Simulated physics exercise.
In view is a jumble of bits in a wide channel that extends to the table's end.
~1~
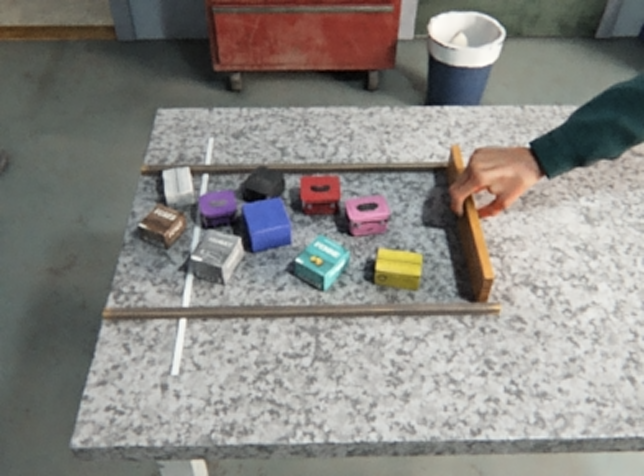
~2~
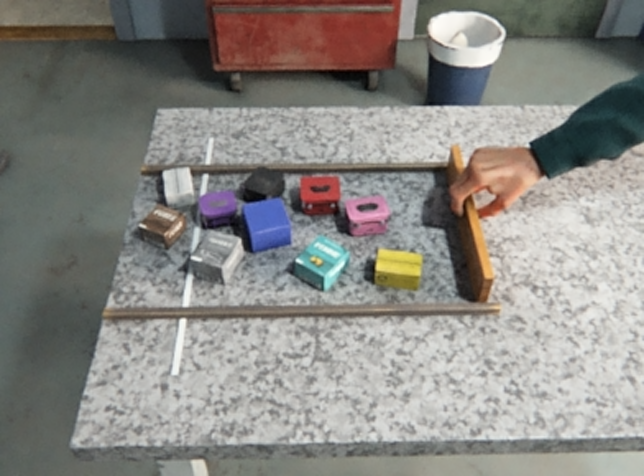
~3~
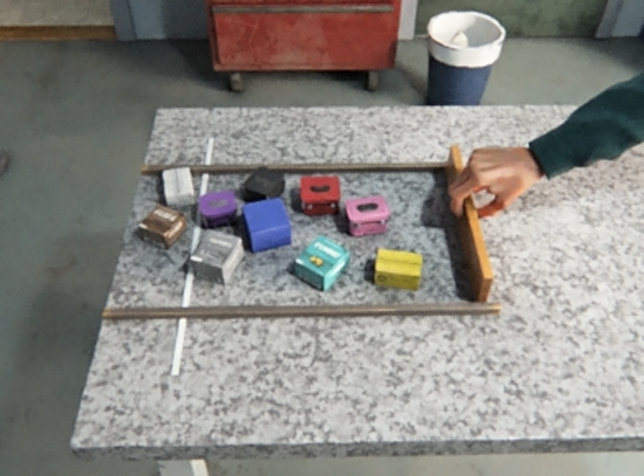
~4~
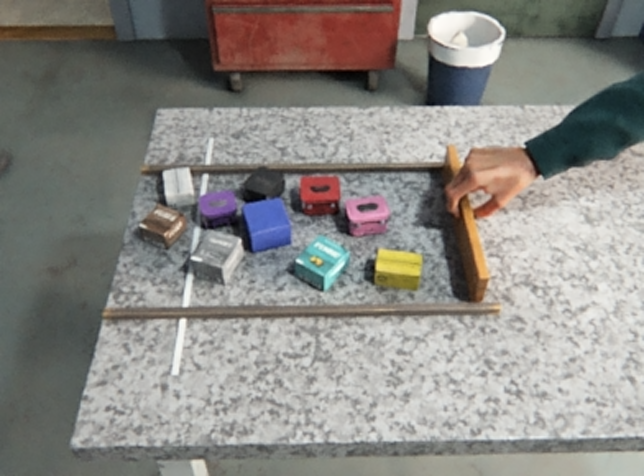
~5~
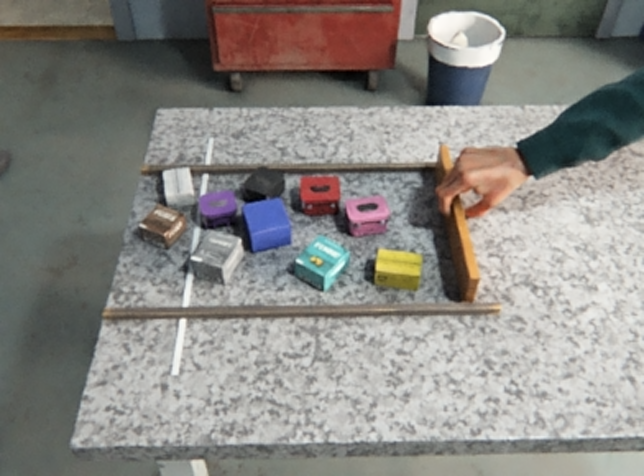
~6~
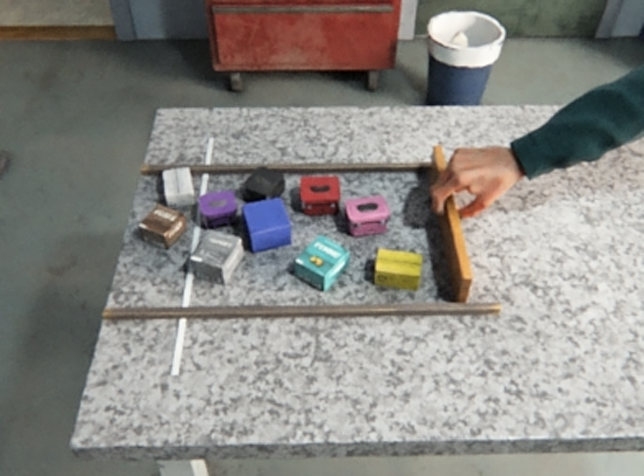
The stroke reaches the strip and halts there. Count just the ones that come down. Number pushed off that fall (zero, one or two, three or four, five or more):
The count that drops over the edge is three, or else four.
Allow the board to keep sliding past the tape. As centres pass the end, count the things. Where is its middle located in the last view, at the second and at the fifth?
The first puts it near (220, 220), the next near (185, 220).
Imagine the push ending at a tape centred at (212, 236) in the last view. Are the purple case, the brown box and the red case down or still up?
The purple case? It does not stay. The brown box? It does not stay. The red case? It is safe.
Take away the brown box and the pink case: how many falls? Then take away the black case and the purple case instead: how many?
Going first to second: 1 and 1.
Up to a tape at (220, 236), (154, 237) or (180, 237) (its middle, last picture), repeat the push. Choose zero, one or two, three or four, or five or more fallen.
Lab note - count at each position: 1 or 2; 5 or more; five or over.
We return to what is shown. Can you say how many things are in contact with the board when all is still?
Well, it touches 4.
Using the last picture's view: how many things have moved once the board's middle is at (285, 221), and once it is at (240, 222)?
The first count is 9, and then it's 10.
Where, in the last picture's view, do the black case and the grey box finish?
First at (149, 187); second at (114, 261).
Early on, none off yet; brown box at rest near (163, 227); white box at rest near (179, 188); purple case at rest near (219, 210).
Finally, the number that fall off is three or four; lost, purple case, white box and brown box.
